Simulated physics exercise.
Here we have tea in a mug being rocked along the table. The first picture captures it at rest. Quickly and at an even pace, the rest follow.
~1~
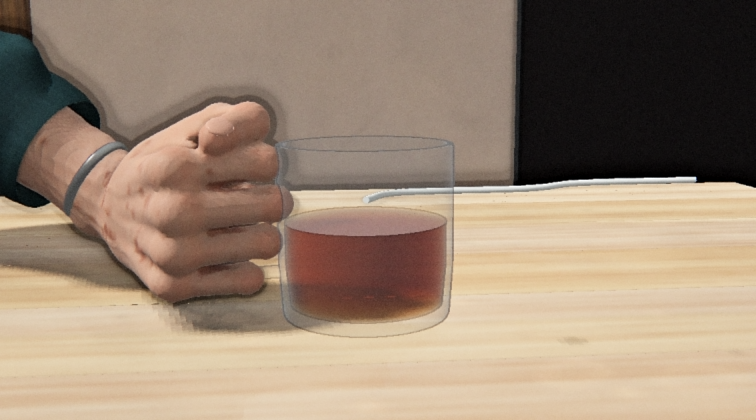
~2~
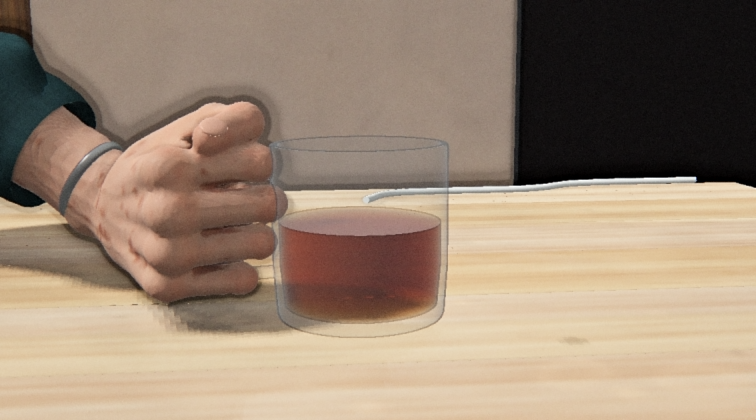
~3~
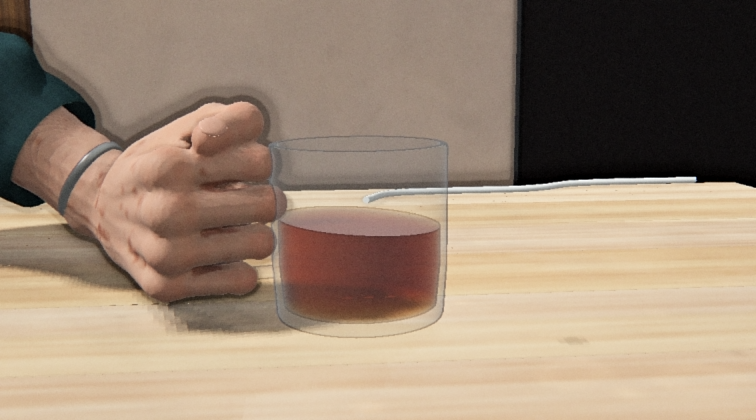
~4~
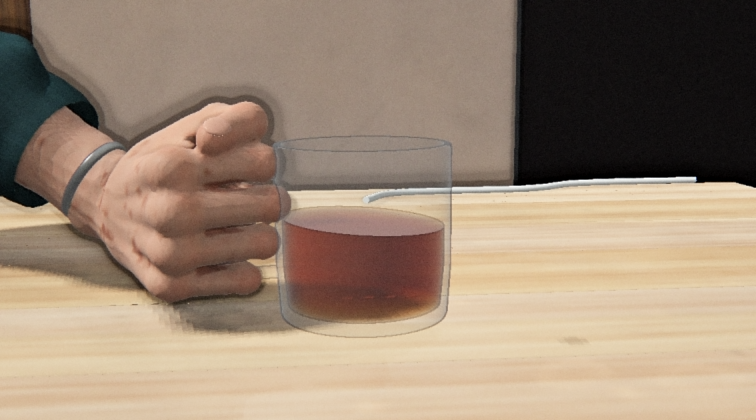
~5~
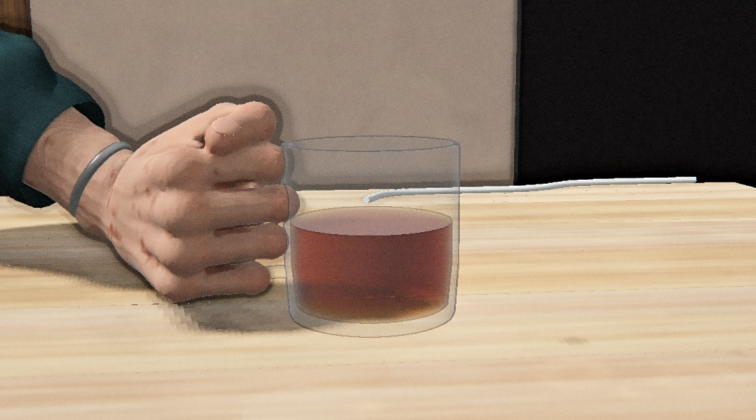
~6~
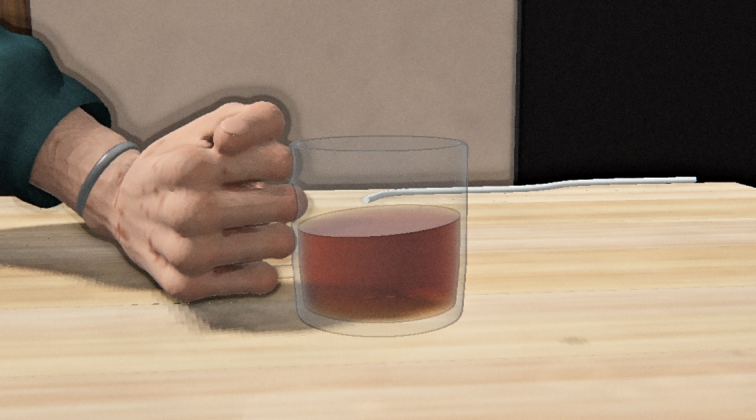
Hand beside a clear glass of reddish-brown tea shifting slightly left, then right along a wooden table, the liquid tilting gently.
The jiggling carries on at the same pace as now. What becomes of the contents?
I expect the liquid will be kept in at this rate.
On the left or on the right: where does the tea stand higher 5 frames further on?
On the left portion, then.
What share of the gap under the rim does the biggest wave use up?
Some 20 per cent.
A moment on, the highest wave so far stays far below the rim.
When it is over, the highest wave so far stays far below the rim; nothing has left it.
